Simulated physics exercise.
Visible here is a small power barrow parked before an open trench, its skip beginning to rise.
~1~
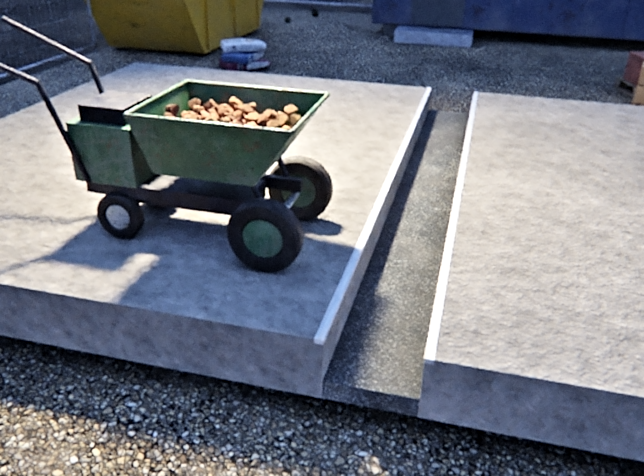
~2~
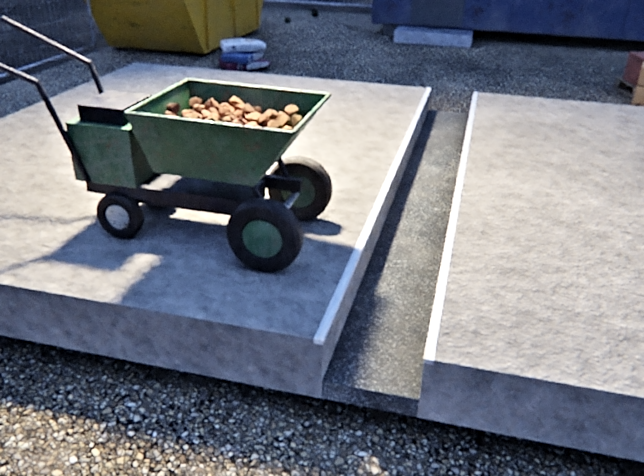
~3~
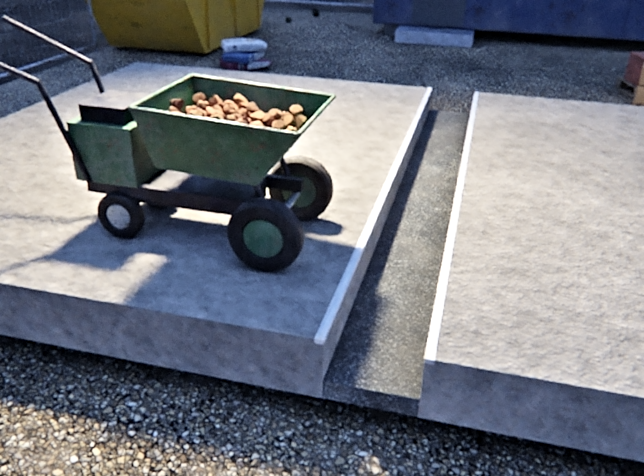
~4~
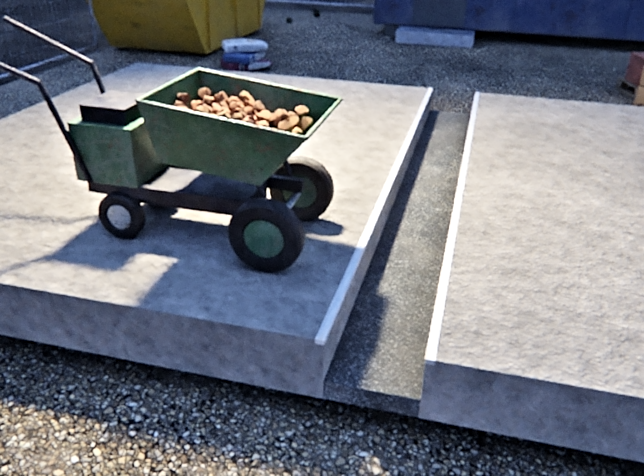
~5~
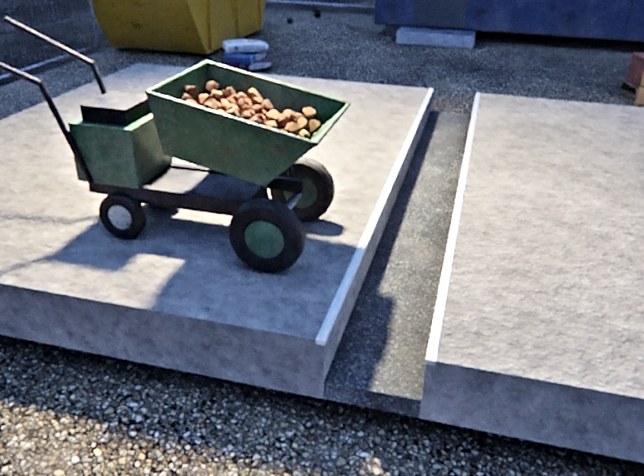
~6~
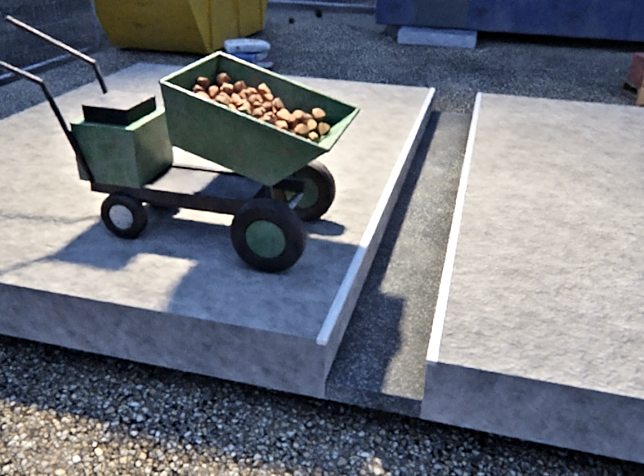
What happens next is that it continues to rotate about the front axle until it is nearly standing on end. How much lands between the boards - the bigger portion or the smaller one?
The bigger portion lands there.
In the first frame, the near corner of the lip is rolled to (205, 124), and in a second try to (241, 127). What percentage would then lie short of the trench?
That comes to some 40 in a hundred for the first try and some 0 in a hundred for the second.
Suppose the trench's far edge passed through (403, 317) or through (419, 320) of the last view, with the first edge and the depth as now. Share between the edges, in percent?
In order, some 50 and some 70 percent.
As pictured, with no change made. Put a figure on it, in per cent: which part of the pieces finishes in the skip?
Estimate: 0 %, roughly.
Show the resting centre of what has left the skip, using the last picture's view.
Close to (412, 284) in the last view.
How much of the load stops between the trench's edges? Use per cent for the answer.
Result: Around 90 in a hundred.
Just after the last frame, skip tipped steeply; every one in the skip.
A moment on, skip tipped right over; the larger part in the skip; roughly a quarter in or heaped over the trench; just a few beyond it; about a tenth falling.
Further on, skip tipped right over; just a few in the skip; the larger part in or heaped over the trench; about a tenth beyond it.
When it is over, skip tipped right over; almost all in or heaped over the trench; about a tenth beyond it.
